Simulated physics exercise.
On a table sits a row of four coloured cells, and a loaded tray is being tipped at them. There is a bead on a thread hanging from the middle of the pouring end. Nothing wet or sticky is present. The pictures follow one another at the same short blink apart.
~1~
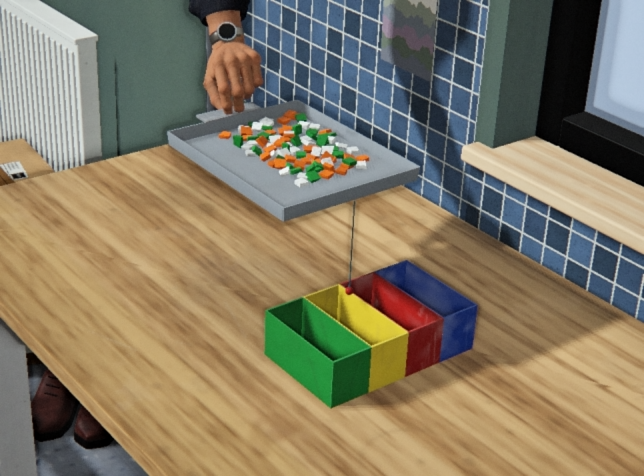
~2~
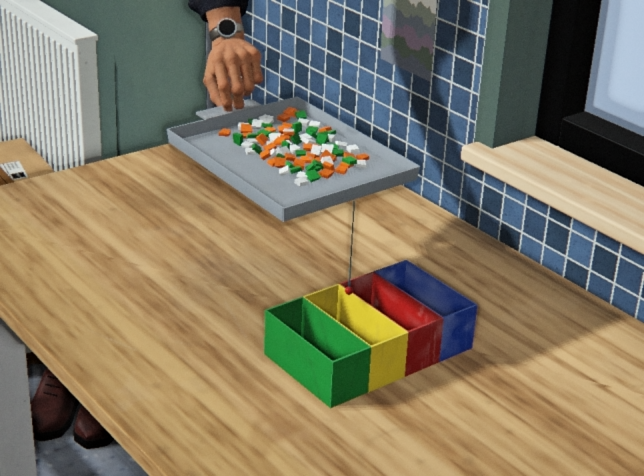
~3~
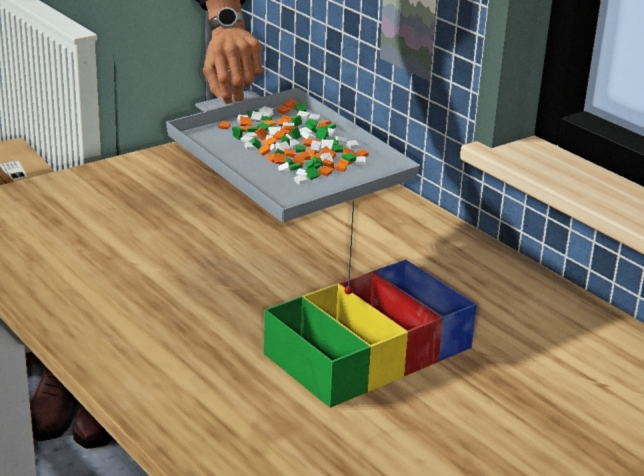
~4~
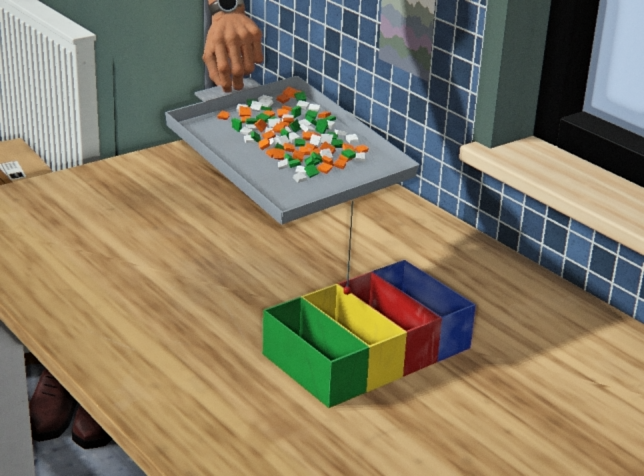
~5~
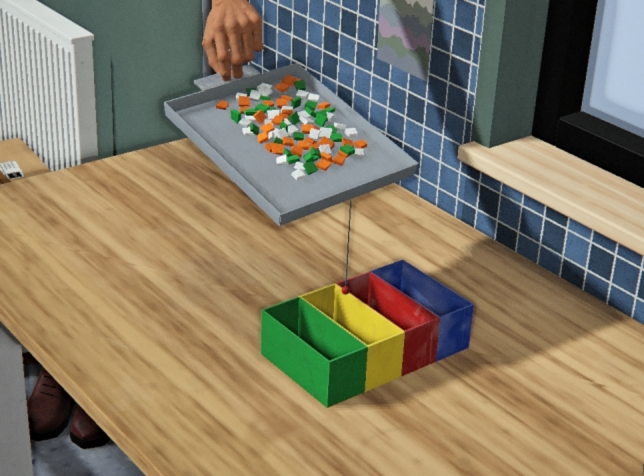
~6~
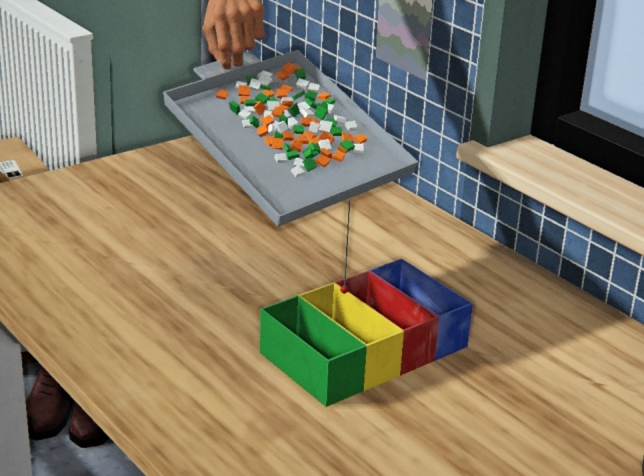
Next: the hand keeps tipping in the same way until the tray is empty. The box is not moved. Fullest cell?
Fullest: Green.
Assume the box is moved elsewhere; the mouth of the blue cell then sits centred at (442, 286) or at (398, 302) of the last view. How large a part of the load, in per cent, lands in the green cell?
In the first position around 30 percent, in the second around 40 percent.
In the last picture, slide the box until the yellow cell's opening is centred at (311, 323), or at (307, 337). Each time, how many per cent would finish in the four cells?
Roughly 90% on the first try and 100% on the second.
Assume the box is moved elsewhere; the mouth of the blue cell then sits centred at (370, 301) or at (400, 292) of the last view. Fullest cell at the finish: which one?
First try: The yellow one. Second try: The green one.
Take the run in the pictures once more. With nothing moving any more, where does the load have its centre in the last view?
Close to (318, 372) in the last view.
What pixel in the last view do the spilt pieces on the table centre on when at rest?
I'd mark it at about (277, 407).
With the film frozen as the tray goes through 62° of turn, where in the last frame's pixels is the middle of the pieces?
Centre estimate: (316, 189).
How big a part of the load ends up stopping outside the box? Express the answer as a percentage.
Some 30 per cent.
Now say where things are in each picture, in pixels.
The first frame shows corners of the pouring end at (284, 207) and (418, 166), level; middle of the load at (294, 151), mosaic tiles; bead on its thread at (349, 291); green cell at (351, 373); yellow cell at (388, 358); red cell at (424, 343); blue cell at (458, 329).
The second frame shows corners of the pouring end at (284, 207) and (418, 166), level; middle of the load at (294, 149).
The third frame shows corners of the pouring end at (283, 208) and (417, 165), tipped barely, lowest at the left corner; middle of the load at (293, 144).
The fourth frame shows corners of the pouring end at (282, 211) and (417, 164), tipped a little, lowest at the left corner; middle of the load at (293, 138).
The fifth frame shows corners of the pouring end at (281, 213) and (416, 163), tipped a little, lowest at the left corner; middle of the load at (292, 131).
The sixth frame shows corners of the pouring end at (280, 214) and (416, 161), tipped clearly, lowest at the left corner; middle of the load at (291, 123); green cell at (346, 372); yellow cell at (383, 356); red cell at (419, 342); blue cell at (453, 327).
Soon, tray tipped steeply; nearly all on the tray; a small part falling or outside the box.
A while on, tray tipped past a quarter turn; most on the tray; a small part in the green cell; a stray few in the yellow cell; a small part falling or outside the box.
Towards the end, tray tipped past a quarter turn; about half in the green cell; about a quarter in the yellow cell; a stray few in the red cell; about a third falling or outside the box.
Finally, tray tipped past a quarter turn; about half in the green cell; about a quarter in the yellow cell; a stray few in the red cell; none in the blue cell; about a third outside the box.
